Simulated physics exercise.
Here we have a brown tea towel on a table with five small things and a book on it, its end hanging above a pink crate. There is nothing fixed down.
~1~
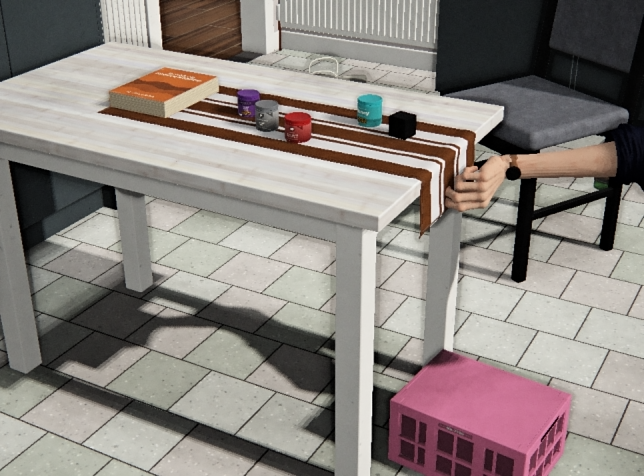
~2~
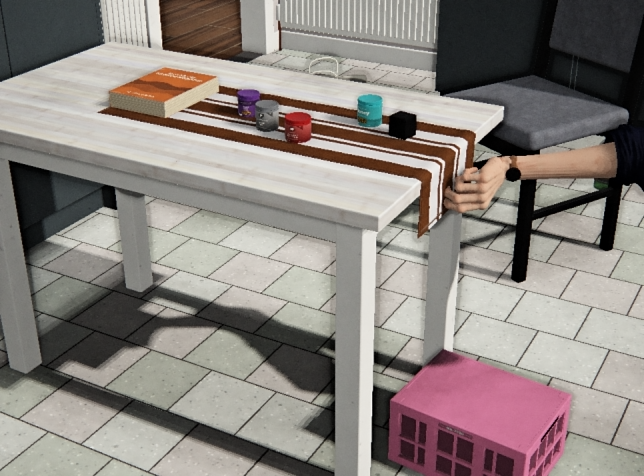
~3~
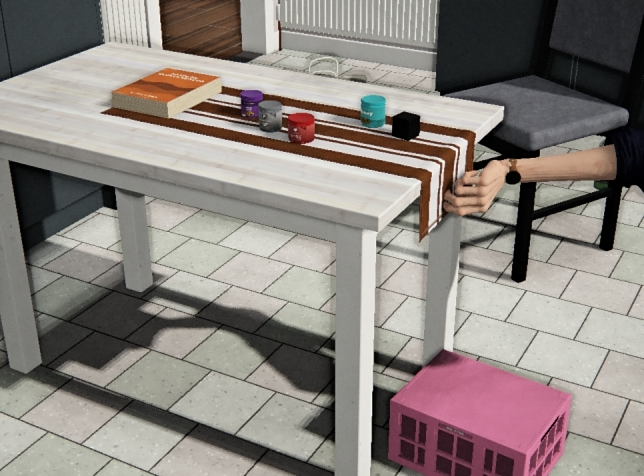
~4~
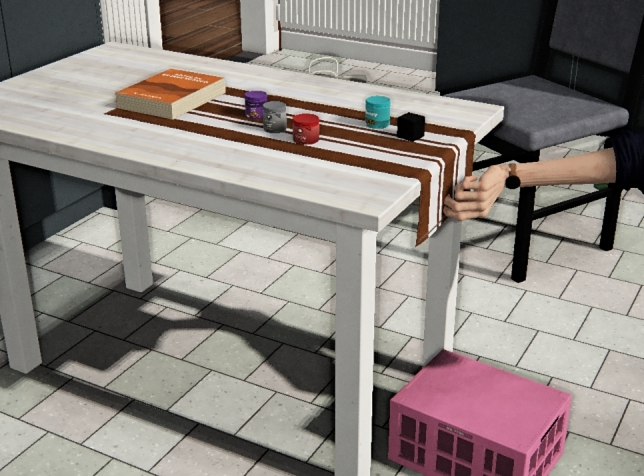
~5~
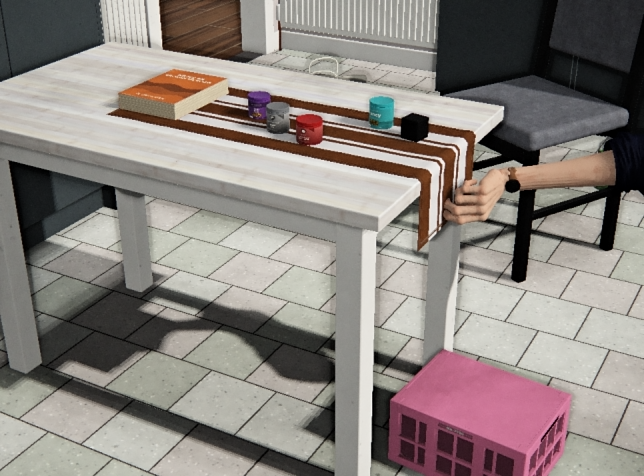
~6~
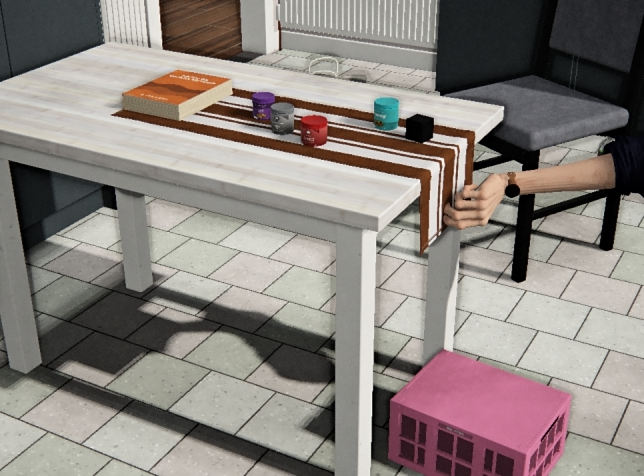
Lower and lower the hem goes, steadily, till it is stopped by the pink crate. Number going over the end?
Four.
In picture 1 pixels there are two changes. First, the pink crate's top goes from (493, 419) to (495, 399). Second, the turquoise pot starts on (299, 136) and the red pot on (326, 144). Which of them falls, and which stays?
First the turquoise pot: It ends off the top. Then the red pot: It ends off the top.
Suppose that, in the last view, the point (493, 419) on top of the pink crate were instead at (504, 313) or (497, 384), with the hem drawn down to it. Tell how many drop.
For the first height 1, for the second 3.
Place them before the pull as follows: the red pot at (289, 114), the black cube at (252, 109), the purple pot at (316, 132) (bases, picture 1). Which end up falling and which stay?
Briefly: Red pot drops; black cube stays; purple pot drops.
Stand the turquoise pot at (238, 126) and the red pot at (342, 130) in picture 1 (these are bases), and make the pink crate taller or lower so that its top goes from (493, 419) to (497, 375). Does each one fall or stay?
Turquoise pot stays, red pot is gone.
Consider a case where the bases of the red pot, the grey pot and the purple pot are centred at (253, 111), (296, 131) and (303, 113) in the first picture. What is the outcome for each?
The red pot would stay in place, the grey pot would end up off, the purple pot would end up off.
A little later, hem near (444, 288); black cube gone.
Next, hem near (443, 368); black cube, turquoise pot and red pot gone.
When it is over, hem on the crate; black cube, turquoise pot, red pot and grey pot gone. It carries off four.
